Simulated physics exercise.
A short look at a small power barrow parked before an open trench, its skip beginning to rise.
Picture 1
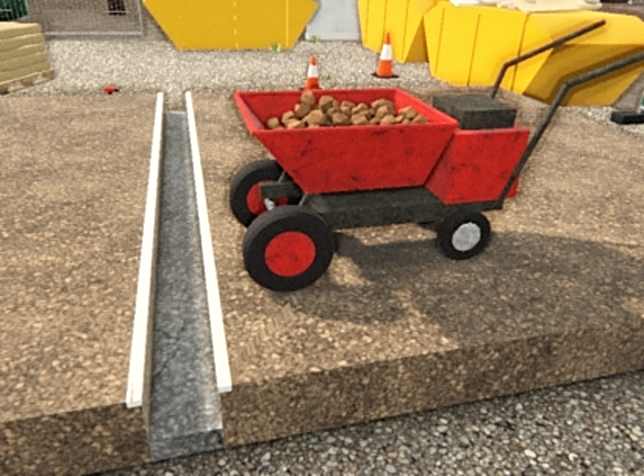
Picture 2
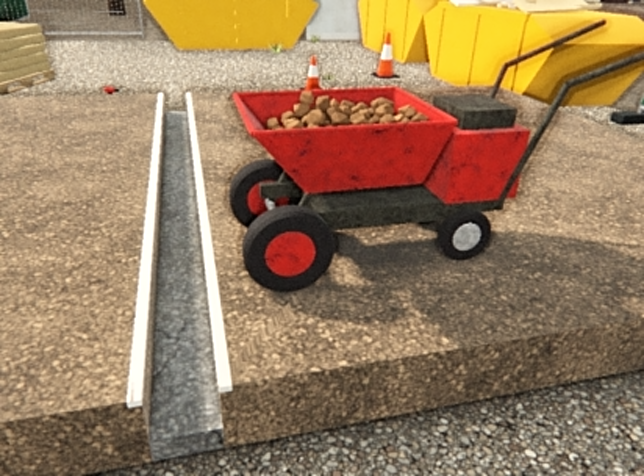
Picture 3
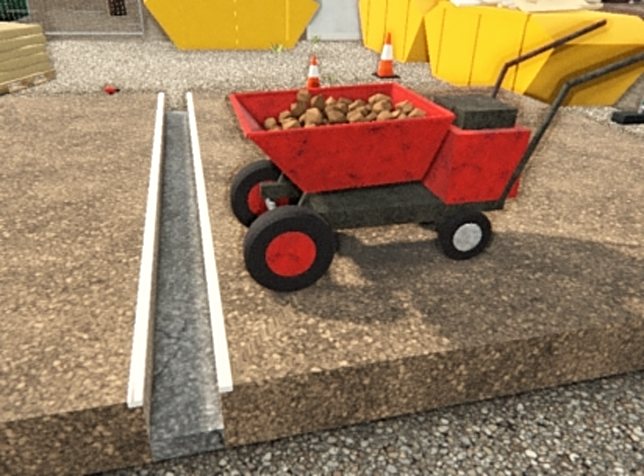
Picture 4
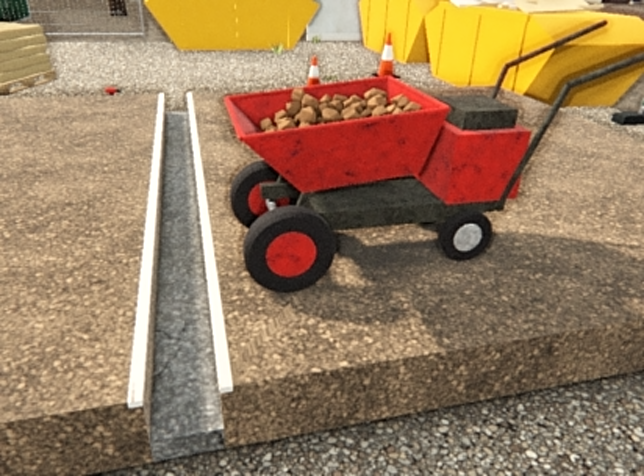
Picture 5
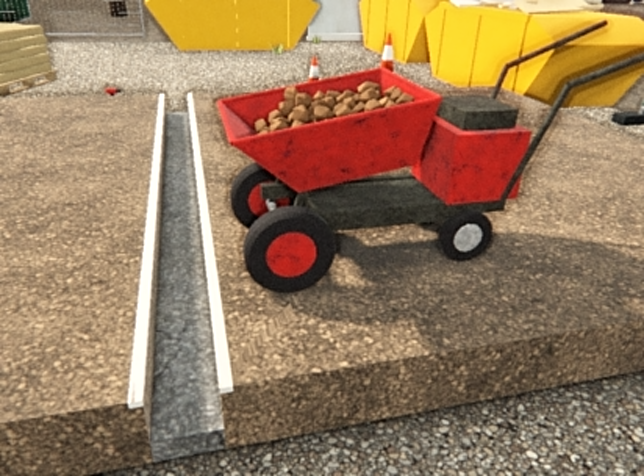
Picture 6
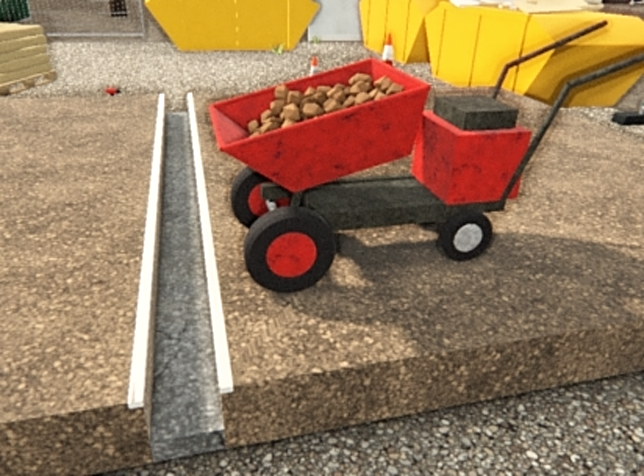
The clip opens on a small red power barrow with black wheels, its skip level and loaded with brown clods, parked to the right of a narrow, white-edged trench. The skip then slowly tilts toward the trench, its rear lifting and its front lip dipping slightly, while the wheels stay still.
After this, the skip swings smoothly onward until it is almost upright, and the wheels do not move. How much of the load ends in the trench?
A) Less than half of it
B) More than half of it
Less than half of it.
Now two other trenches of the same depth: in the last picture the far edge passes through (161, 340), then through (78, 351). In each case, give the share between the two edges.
You'd get 10 % in the first case and 80 % in the second.
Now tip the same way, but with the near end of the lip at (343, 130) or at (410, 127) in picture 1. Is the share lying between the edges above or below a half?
Result A - a majority; result B - a minority.
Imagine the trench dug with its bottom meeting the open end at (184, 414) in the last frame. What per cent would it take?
About 20 per cent.
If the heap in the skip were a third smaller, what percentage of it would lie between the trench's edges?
20 per cent, roughly.
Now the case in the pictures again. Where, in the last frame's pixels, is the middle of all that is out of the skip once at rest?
I'd place the middle at about (99, 267).
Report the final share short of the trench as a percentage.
0 percent.
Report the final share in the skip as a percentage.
Roughly 0 per cent.
Soon after the last picture, skip tipped steeply; all in the skip.
A little later, skip tipped steeply; most in the skip; a small part beyond it; a small part falling.
Later still, skip tipped right over; a small part in the skip; a small part in or heaped over the trench; most beyond it.
By the end, skip tipped right over; about a quarter in or heaped over the trench; most beyond it.
